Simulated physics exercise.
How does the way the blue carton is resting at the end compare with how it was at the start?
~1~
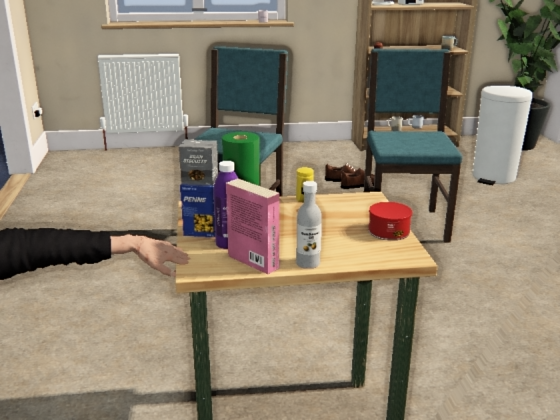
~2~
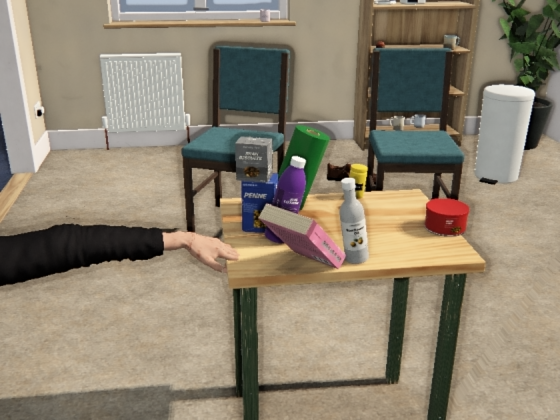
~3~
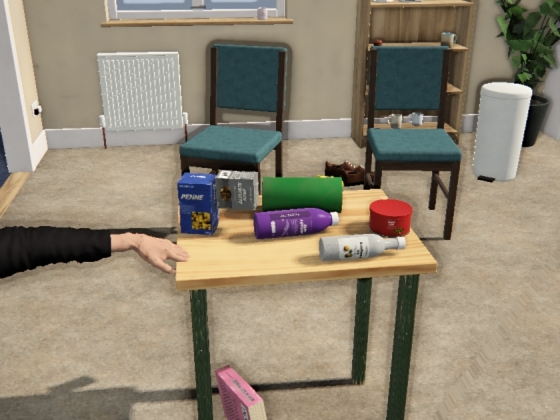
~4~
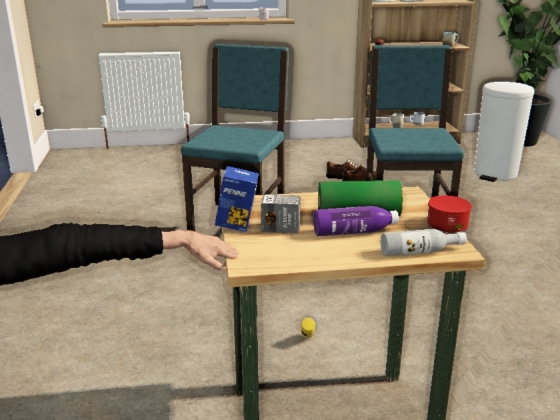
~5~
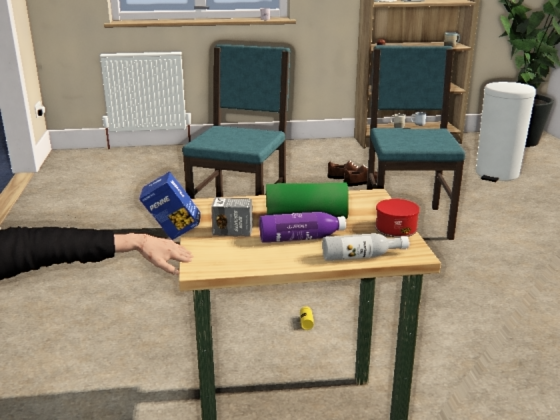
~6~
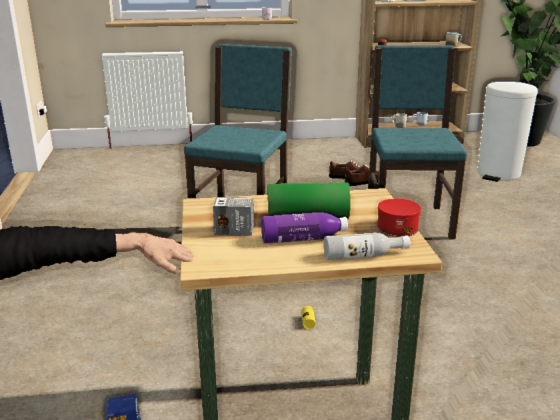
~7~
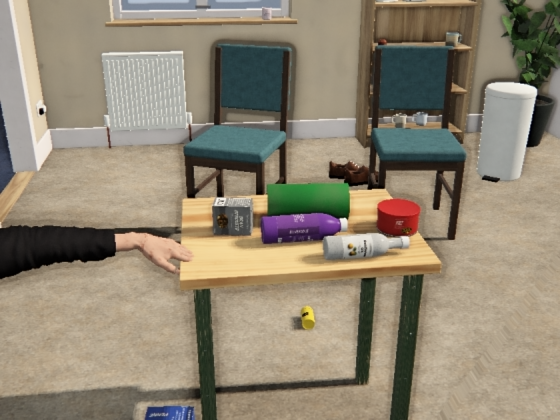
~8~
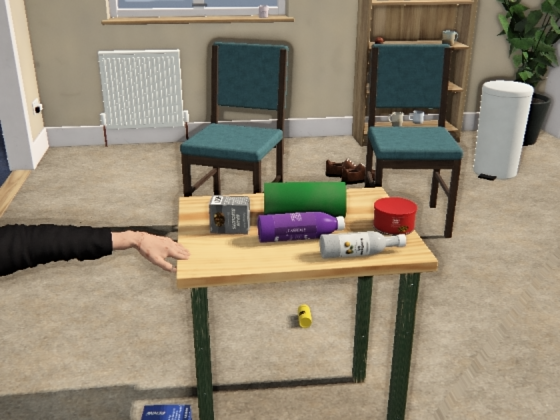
At the start the blue carton stands upright on the table, but by the end it is lying on its side on the floor.
